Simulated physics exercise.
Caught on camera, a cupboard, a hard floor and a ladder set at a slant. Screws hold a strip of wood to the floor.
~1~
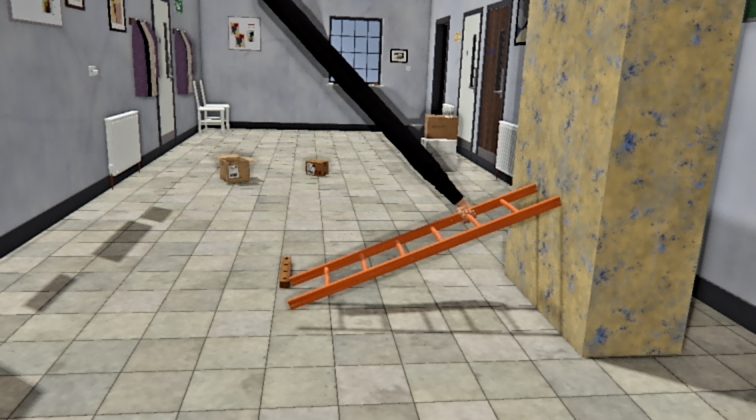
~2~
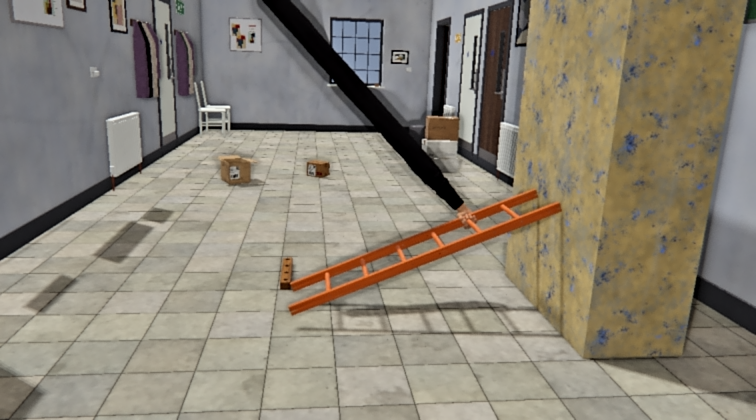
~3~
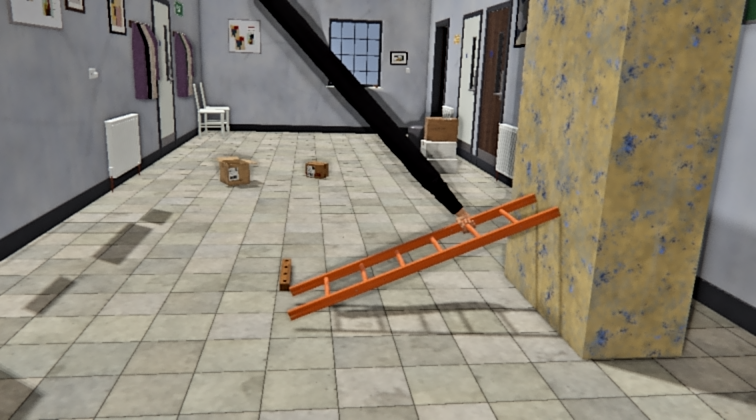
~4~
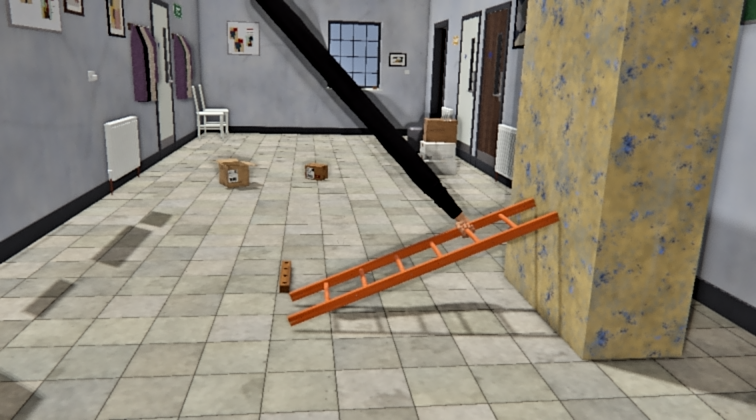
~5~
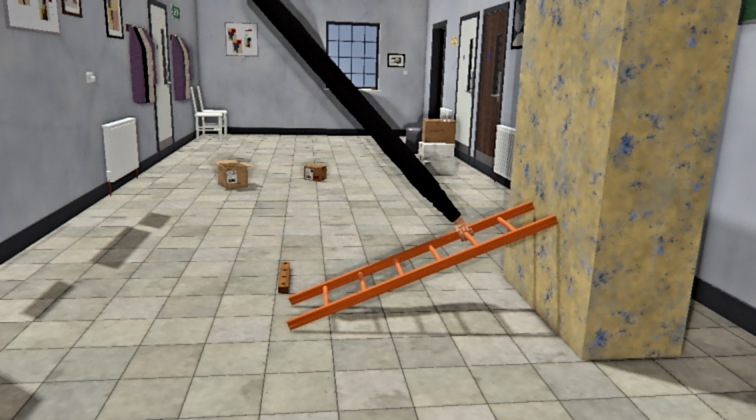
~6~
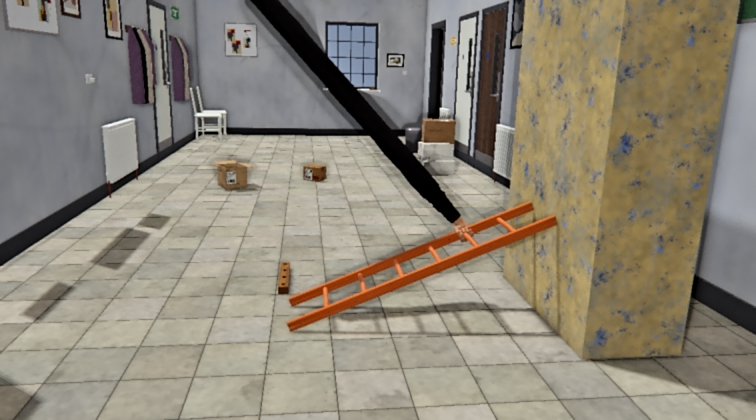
A long black arm held an orange ladder at a slant beside a mottled yellow pillar and lowered it slightly toward the tiled floor, near a small strip of wood, then kept it still.
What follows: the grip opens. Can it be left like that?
The orange ladder slides out and falls.
Then, 0.20 s past the last view, orange ladder leaning 5° off how it started near (413, 275).
Then, 0.30 s past the last view, orange ladder leaning 15° off how it started near (408, 296).
Then, 0.36 s past the last view, orange ladder leaning 22° off how it started near (406, 311).
Finally, the orange ladder slips down, near (406, 311).
